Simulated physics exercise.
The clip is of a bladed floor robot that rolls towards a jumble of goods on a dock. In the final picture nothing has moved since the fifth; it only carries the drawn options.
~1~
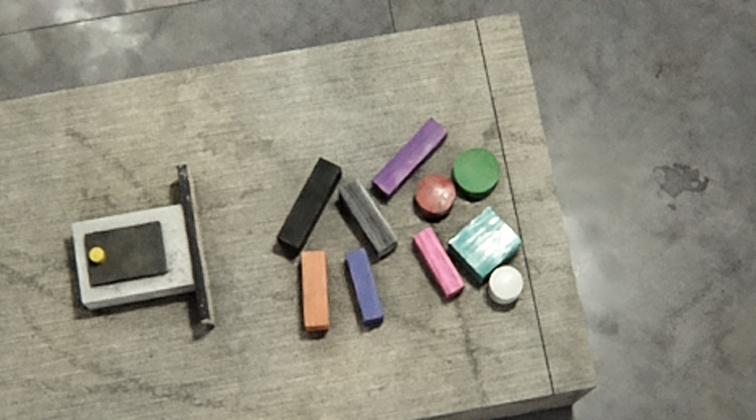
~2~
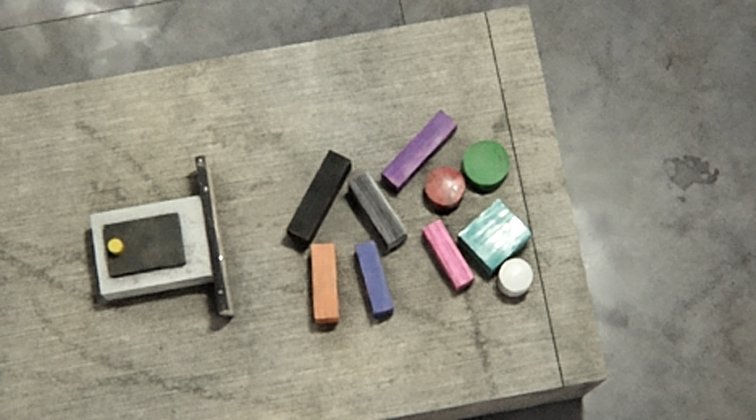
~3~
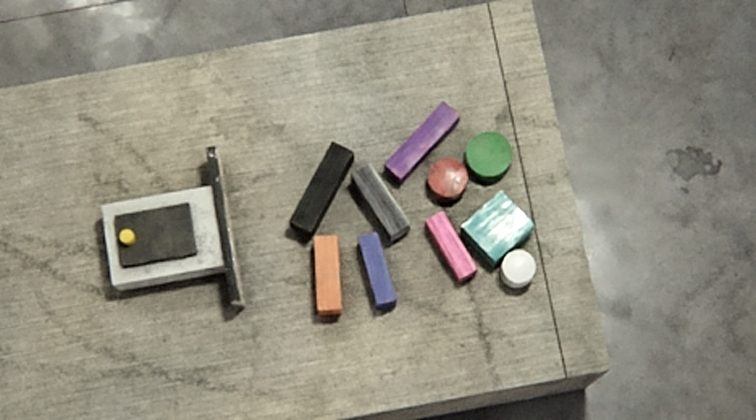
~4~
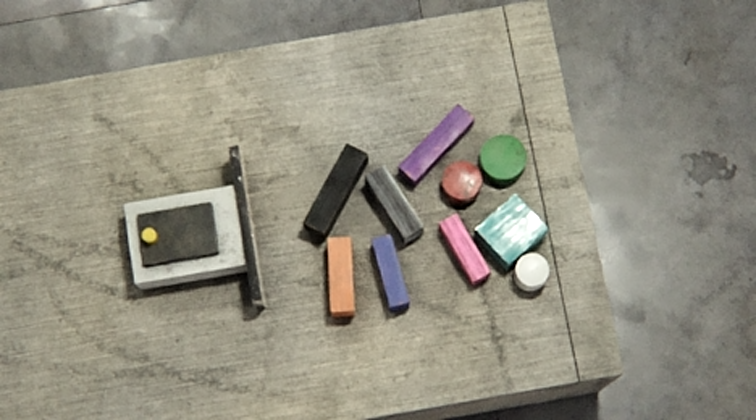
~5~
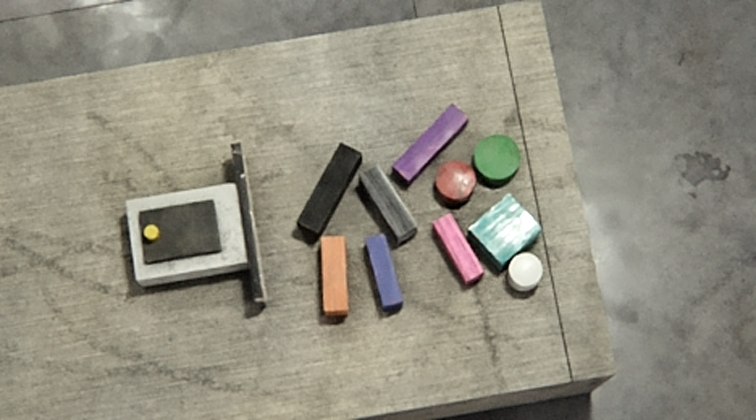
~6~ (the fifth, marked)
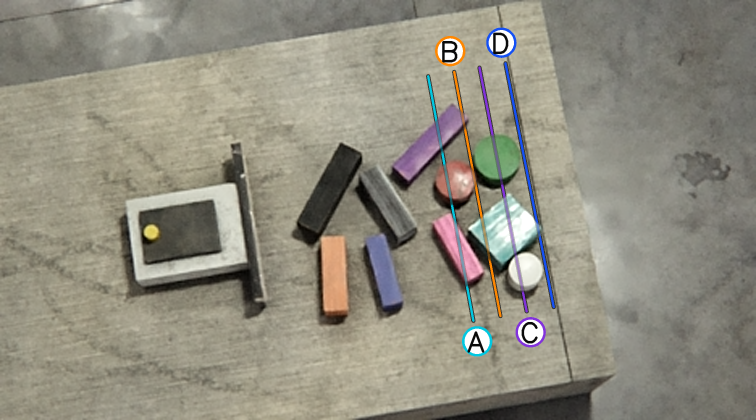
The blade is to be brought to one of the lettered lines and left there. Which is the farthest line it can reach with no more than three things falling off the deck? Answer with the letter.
No fourth one falls up to C.
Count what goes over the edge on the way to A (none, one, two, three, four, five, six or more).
In all, none.
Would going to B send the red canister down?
No.
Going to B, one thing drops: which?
The turquoise crate goes over.
On the marked copy, A at (450, 196); B at (477, 192); C at (503, 187); D at (529, 183).
With C. Early on, robot (278, 215); blue bar (389, 272); orange bar (367, 270).
Further on, robot (369, 199); turquoise crate (550, 232); green canister (530, 138).
At the end, robot (440, 187); turquoise crate over the edge; green canister (562, 110); one fallen.
As for the rest, A is within the limit but short; B is within the limit but short; D drops five.
